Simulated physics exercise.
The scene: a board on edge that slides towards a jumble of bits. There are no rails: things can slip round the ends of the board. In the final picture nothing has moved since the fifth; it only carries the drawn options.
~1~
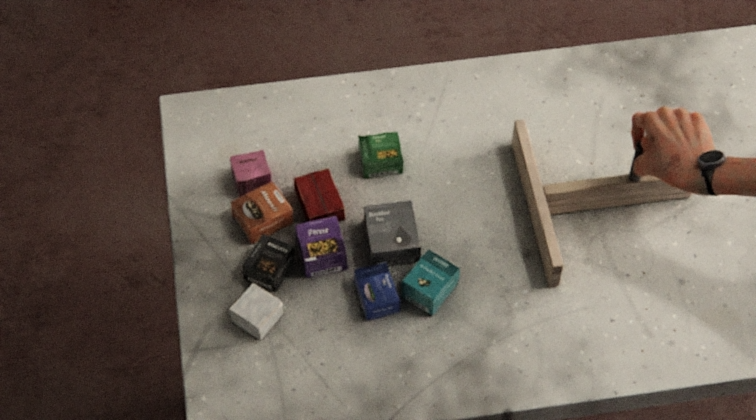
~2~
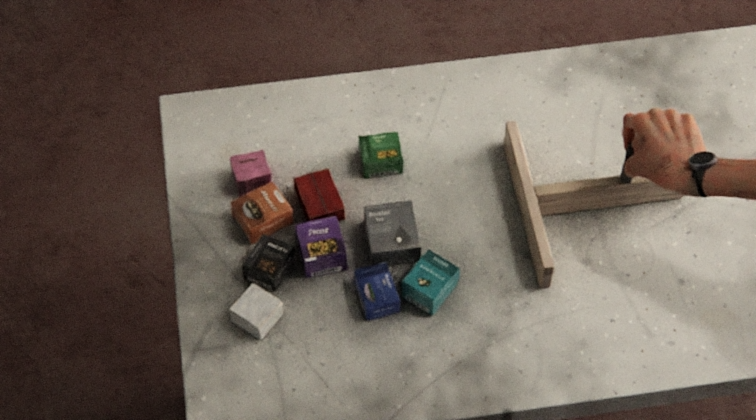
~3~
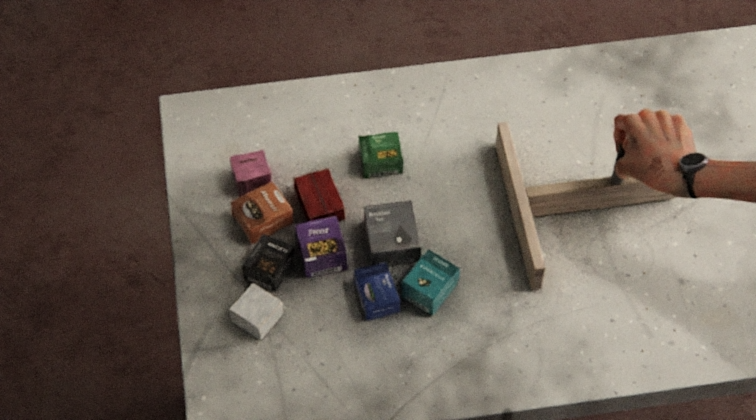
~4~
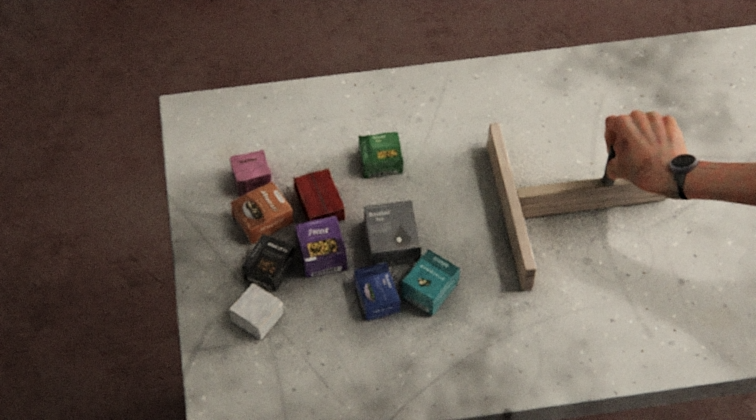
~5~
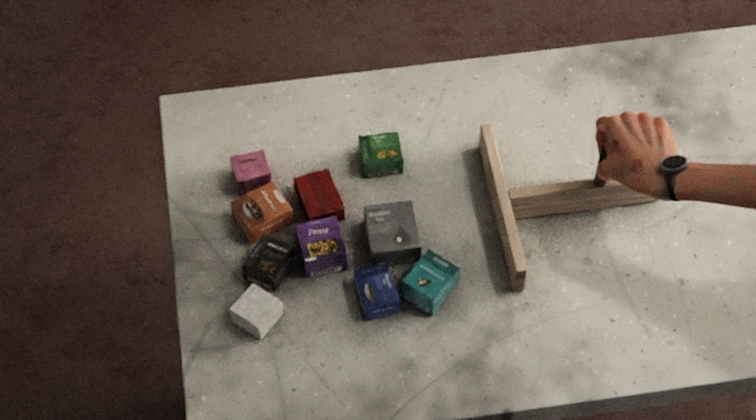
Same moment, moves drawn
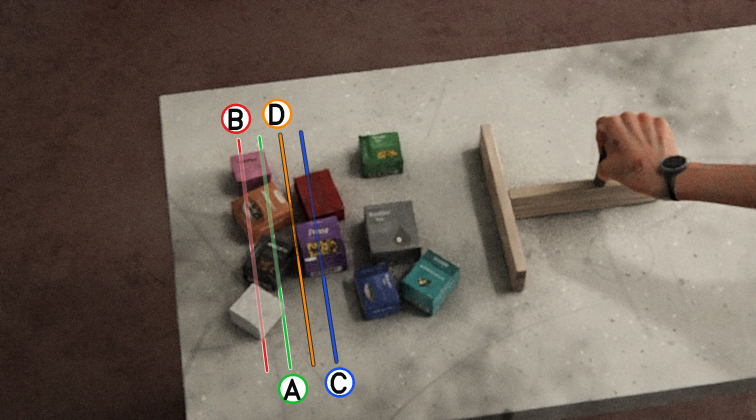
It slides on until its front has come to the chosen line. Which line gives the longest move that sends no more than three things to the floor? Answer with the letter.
No farther than B.
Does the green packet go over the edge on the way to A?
By then, no.
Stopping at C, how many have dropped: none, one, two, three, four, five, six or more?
The count is none.
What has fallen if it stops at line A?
The black packet.
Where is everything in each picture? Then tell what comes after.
In the first frame, pink box (251, 173); red box (320, 199); green packet (381, 155).
In the second frame, board (530, 191); black packet (269, 263).
In the third frame, board (520, 192); white block (256, 312).
In the fourth frame, board (512, 194); blue packet (376, 292).
In the fifth frame, board (503, 195); grey box (392, 234); pink box (251, 173); red box (320, 199).
On the marked copy, A at (274, 246); B at (252, 249); C at (318, 241); D at (296, 243).
Taking B. A third of the way, board (414, 206); green packet (374, 156); turquoise packet (394, 296).
Two thirds of the way, board (324, 218); black packet (210, 275); white block (228, 317).
When it is over, board (255, 226); black packet over the edge; white block over the edge; two fallen.
As for the rest, A is within the limit but short; C is within the limit but short; D is within the limit but short.
